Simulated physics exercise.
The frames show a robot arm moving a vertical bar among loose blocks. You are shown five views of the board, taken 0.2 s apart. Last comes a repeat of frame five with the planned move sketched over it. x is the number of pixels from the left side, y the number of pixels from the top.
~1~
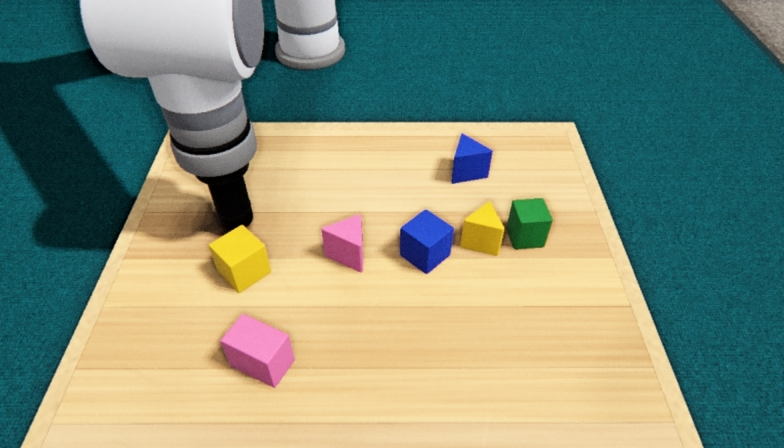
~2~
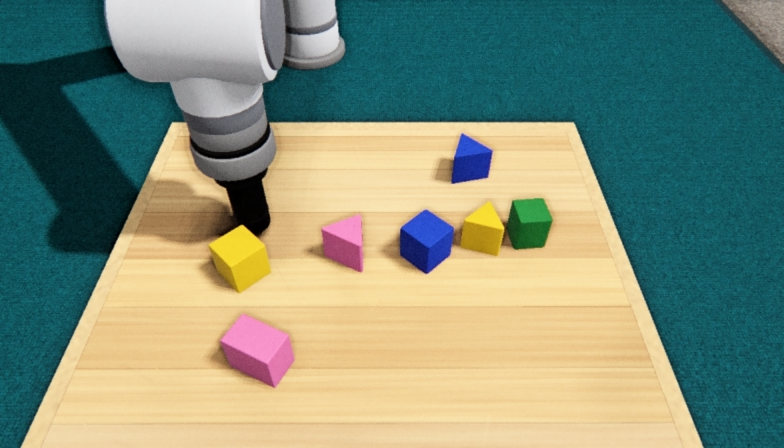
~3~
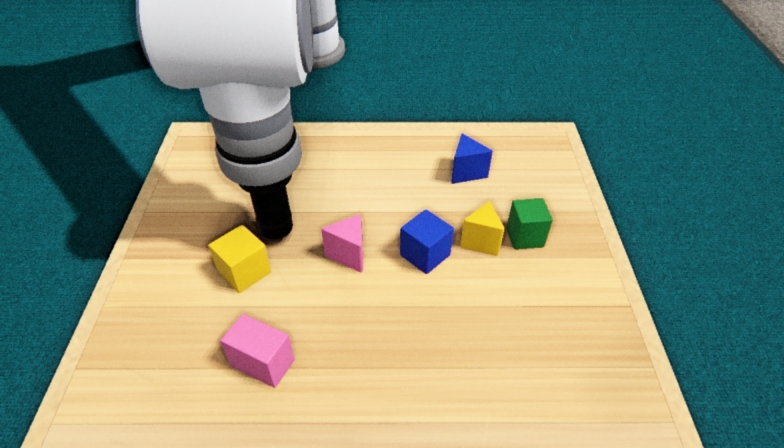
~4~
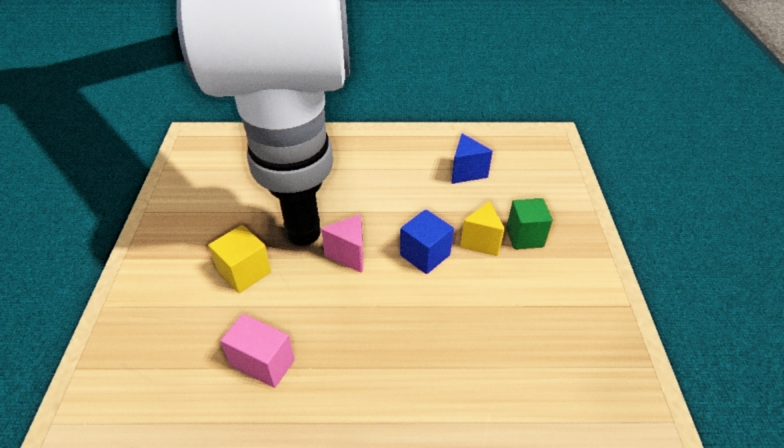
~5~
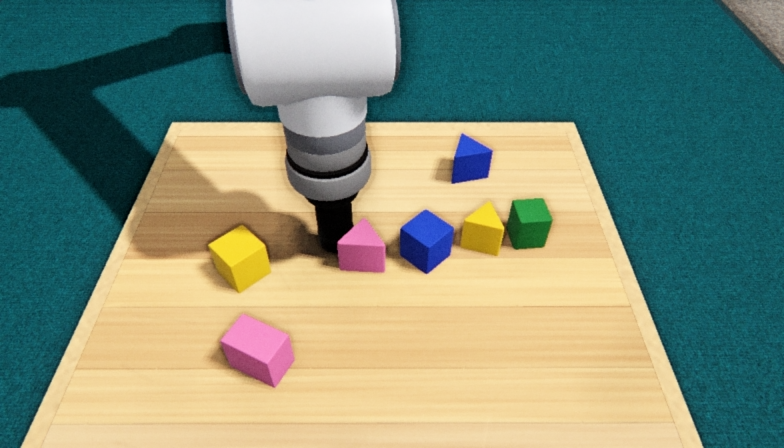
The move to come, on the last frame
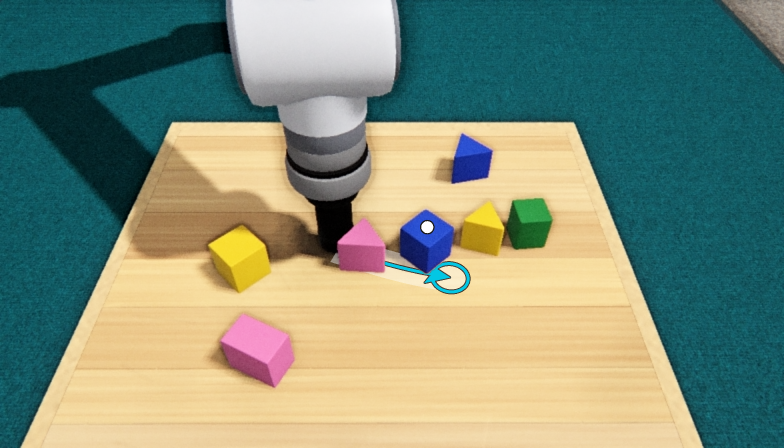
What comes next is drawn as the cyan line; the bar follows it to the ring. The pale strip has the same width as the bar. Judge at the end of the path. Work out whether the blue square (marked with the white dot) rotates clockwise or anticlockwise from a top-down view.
Prediction: Counterclockwise.
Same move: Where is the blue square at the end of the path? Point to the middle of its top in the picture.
Its top face will be centred at roughly (451, 221).
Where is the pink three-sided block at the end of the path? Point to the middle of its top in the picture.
The spot you're after is about (457, 277) in the image.
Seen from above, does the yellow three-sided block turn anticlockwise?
That would be a no.
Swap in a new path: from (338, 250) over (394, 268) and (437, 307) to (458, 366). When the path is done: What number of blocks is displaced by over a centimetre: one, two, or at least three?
It moves one block.
Drawn move, from (338, 250) by way of (392, 265) to (450, 277); the dot is on the blue square.
The first path, step by step. One third of the way, bar at (374, 252); pink three-sided block at (400, 248).
Two thirds of the way, bar at (411, 262); pink three-sided block at (433, 264), turned 20° clockwise; blue square at (441, 224).
At the end, bar at (451, 269); yellow square still; pink three-sided block at (457, 277), turned 55° clockwise; blue square at (451, 221), turned 30° anticlockwise; yellow three-sided block at (491, 212), turned 25° clockwise.
